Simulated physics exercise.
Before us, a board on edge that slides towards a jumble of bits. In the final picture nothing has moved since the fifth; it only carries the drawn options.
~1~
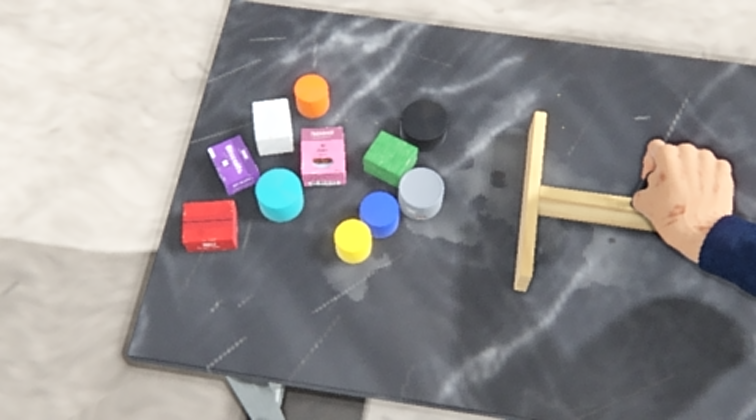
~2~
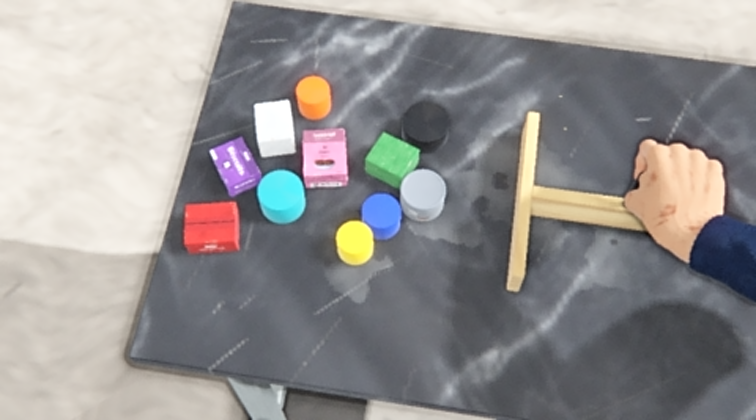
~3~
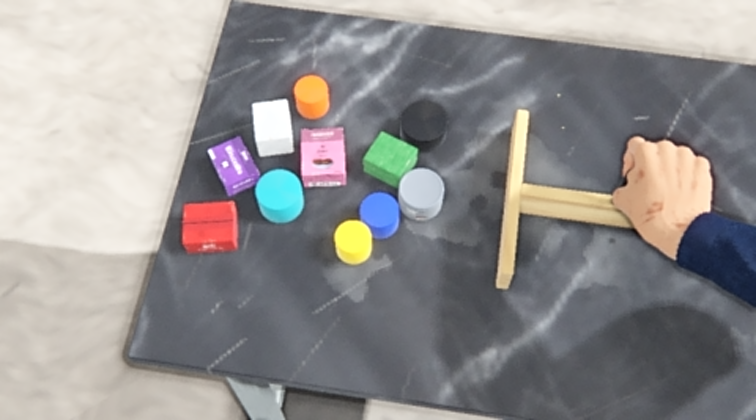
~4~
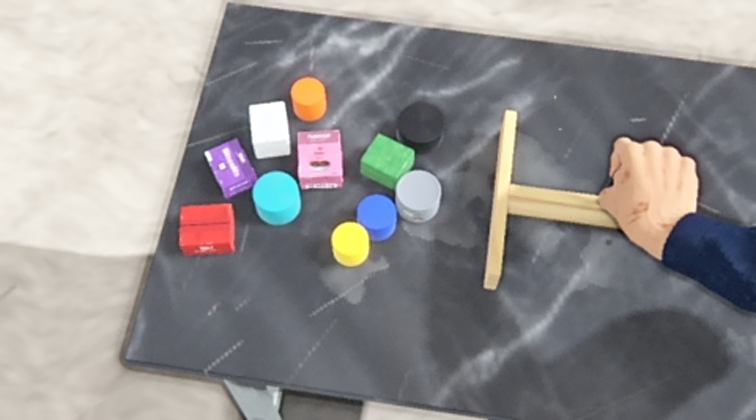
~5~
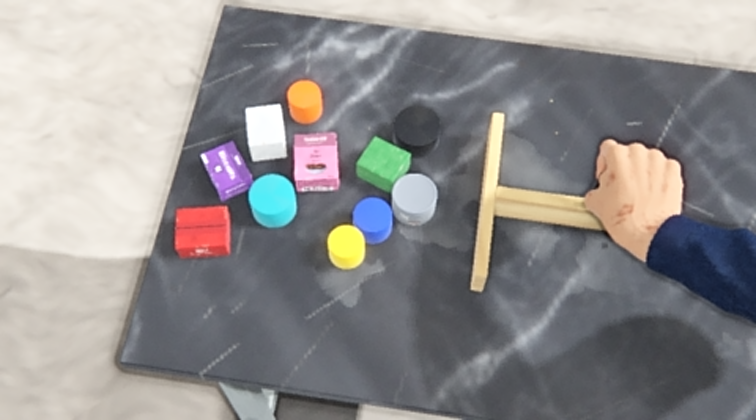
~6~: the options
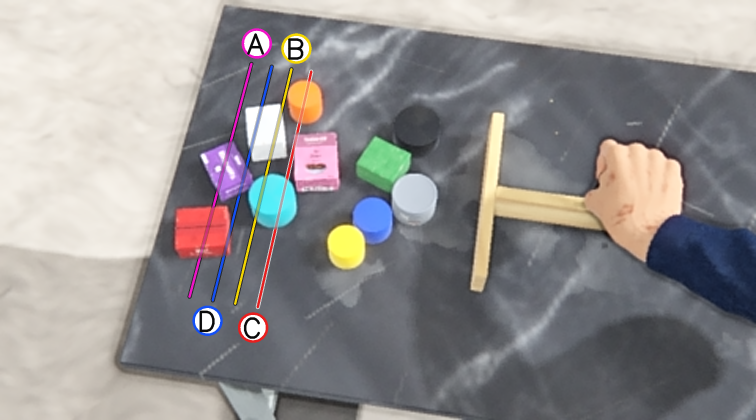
A wooden board on edge, fixed to a handle gripped by a hand in a dark blue sleeve, slides slowly left across a dark, pale-veined slab seen from above. On the left sit orange, turquoise, yellow and blue pots, white, red, purple, pink and green boxes or blocks, with a black tin and grey tub nearest the board. The hand pushes steadily, narrowing the gap, while the pieces stay put and the view shifts very slightly.
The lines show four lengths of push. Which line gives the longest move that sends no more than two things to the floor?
At D, and not beyond.
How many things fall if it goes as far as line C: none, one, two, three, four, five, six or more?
The count is none.
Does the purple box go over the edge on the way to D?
Yes.
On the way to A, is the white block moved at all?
By then, yes.
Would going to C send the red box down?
No.
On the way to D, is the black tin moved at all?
By then, yes.
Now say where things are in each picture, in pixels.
The first frame shows pink packet (323, 156); yellow pot (353, 242); purple box (235, 165).
The second frame shows board (527, 190); black tin (425, 128).
The third frame shows board (516, 188); blue pot (380, 216).
The fourth frame shows board (503, 189); green block (387, 162).
The fifth frame shows board (490, 191); white block (267, 133); grey tub (414, 200); pink packet (317, 162).
On the marked copy, A at (223, 172); B at (265, 178); C at (286, 181); D at (244, 176).
Following D. Soon after the start, board (400, 178); yellow pot (342, 257); pink packet (309, 163).
Later, board (312, 166); purple box (211, 174); white block (228, 118).
In the end, board (244, 157); purple box over the edge; white block over the edge; two fallen.
As for the rest, A drops five; B is within the limit but short; C is within the limit but short.
